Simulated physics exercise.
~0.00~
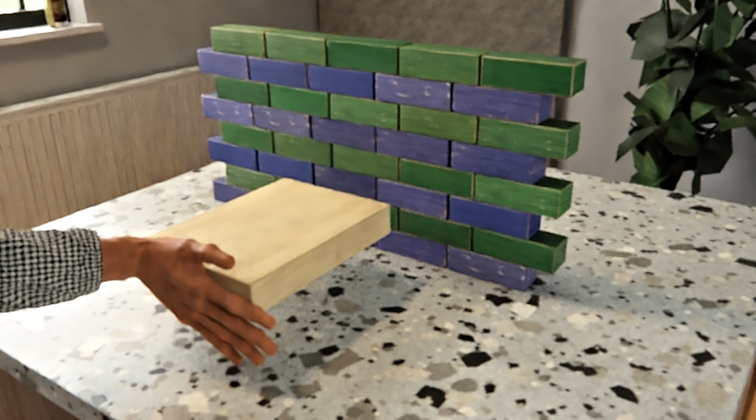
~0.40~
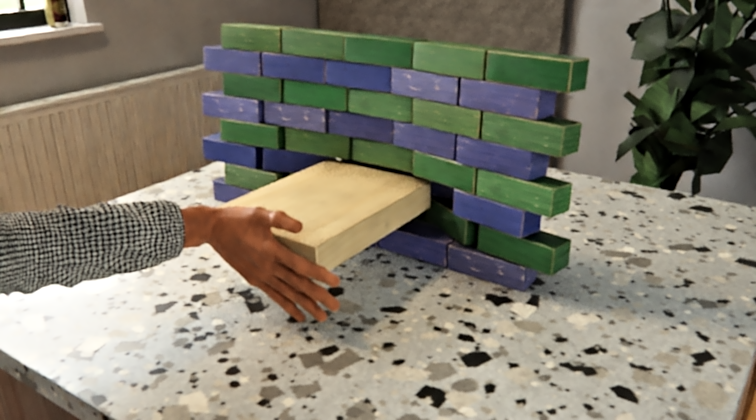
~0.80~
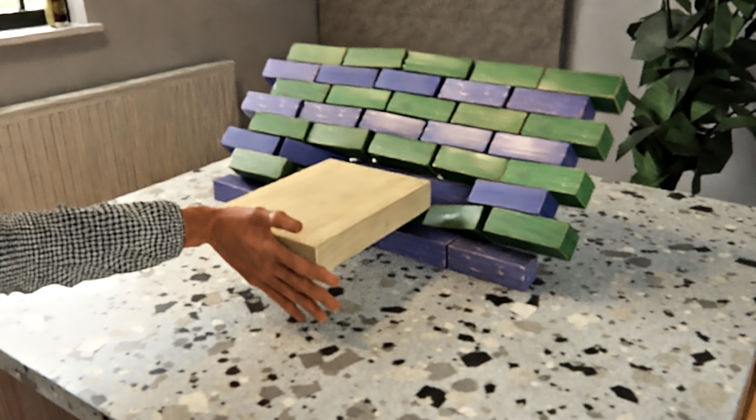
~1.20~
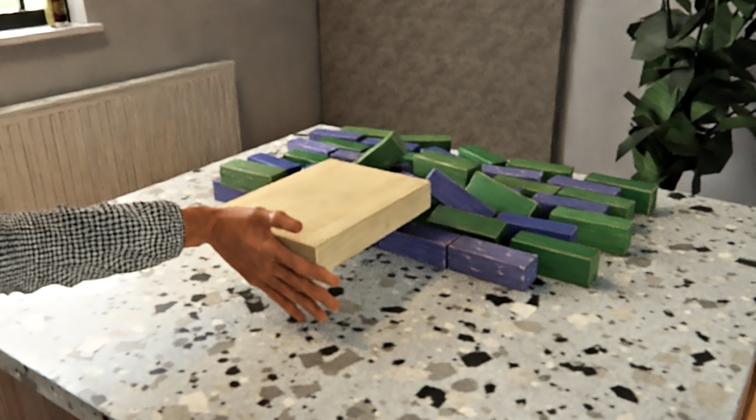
A hand in a black-and-white checked sleeve reaches in from the left, behind a pale wooden block, on a speckled stone-look table in a room with a radiator and a leafy plant, seen from slightly above. Beyond the block stands a free wall of green and blue wooden bricks in alternating rows. The block slides forward into the wall's lower middle, pushing bricks back, then stops. The wall above leans away and topples backward. It ends as a low, jumbled heap of green and blue bricks, with a few bottom ones still in place beside the motionless block.
